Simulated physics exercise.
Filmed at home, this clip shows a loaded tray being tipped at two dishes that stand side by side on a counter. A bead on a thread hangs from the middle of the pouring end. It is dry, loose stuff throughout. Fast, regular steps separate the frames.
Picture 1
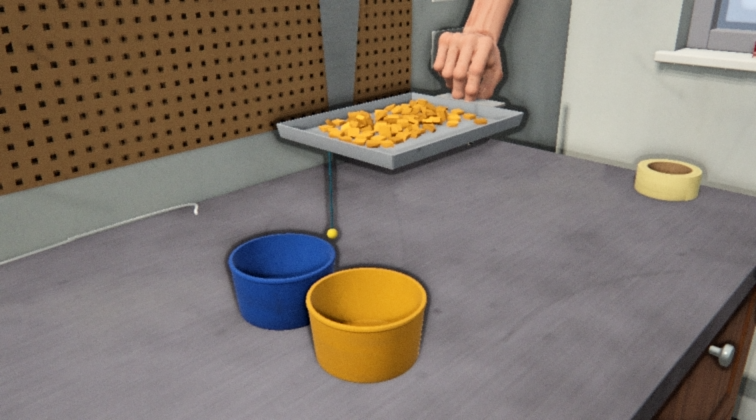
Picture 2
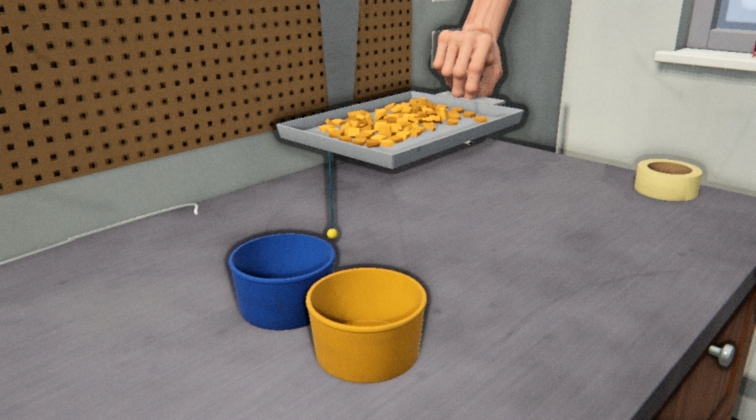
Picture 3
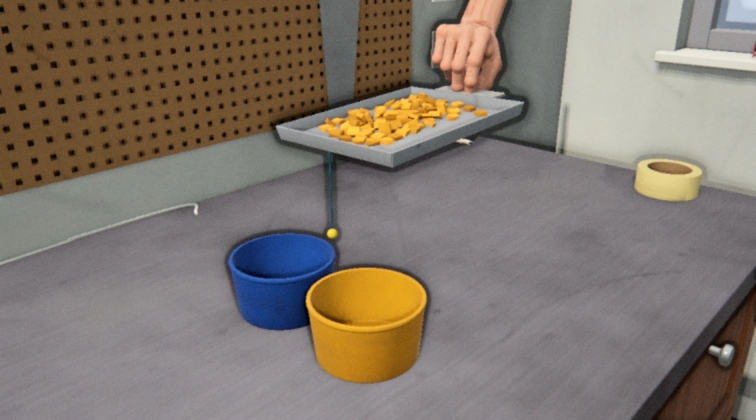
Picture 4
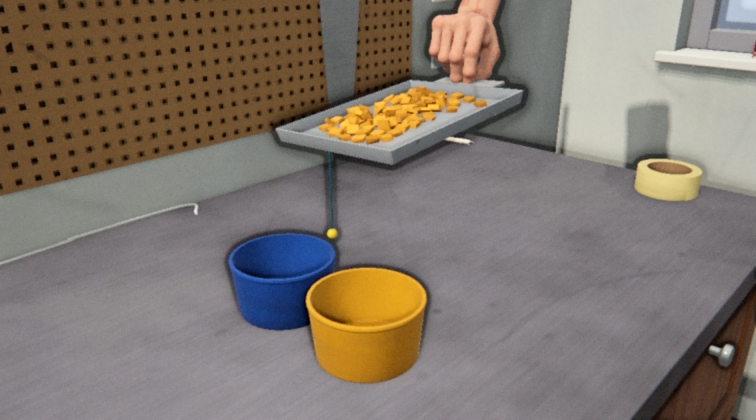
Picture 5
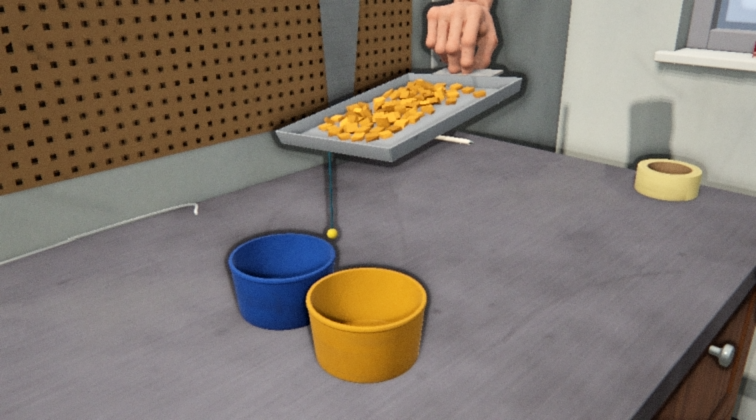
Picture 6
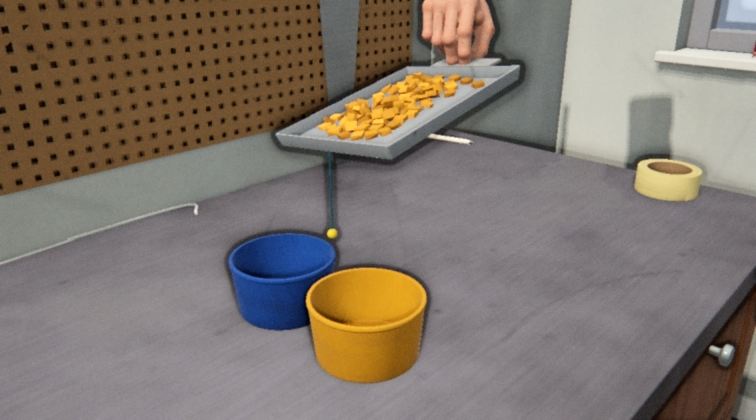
A hand held the far end of a gray tray of small orange crackers above a blue dish and a yellow one, then slowly raised that end, tilting the tray slightly toward its near left corner.
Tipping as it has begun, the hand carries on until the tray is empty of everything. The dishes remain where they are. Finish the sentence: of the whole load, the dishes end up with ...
... less than half.
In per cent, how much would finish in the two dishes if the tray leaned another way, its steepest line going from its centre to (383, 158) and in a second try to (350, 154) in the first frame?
For the first aim it is 50 in a hundred, for the second 80 in a hundred.
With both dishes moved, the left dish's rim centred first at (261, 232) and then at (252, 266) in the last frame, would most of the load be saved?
The pair would catch the greater share the first time and the lesser share the second time.
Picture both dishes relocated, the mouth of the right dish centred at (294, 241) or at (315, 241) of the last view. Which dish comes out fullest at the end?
Try 1: The rightmost dish; try 2: The rightmost dish.
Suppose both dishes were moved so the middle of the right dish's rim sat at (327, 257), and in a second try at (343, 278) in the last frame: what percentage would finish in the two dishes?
Close to 80 in a hundred first, close to 90 in a hundred second.
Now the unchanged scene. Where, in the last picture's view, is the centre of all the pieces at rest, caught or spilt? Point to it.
It settles centred around (282, 274).
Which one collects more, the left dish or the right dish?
More ends up in the dish to the left.
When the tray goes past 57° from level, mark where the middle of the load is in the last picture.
Centre estimate: (321, 110).
Shortly afterwards, tray tipped steeply; the whole lot on the tray.
Next, tray tipped right over; near half on the tray; a little in the left dish; near a third outside both; only a few in the air.
Some moments later, tray tipped past a quarter turn; near a quarter in the left dish; the bulk outside both.
In the end, tray tipped past a quarter turn; none at all in the right dish; near a quarter in the left dish; the bulk outside both.
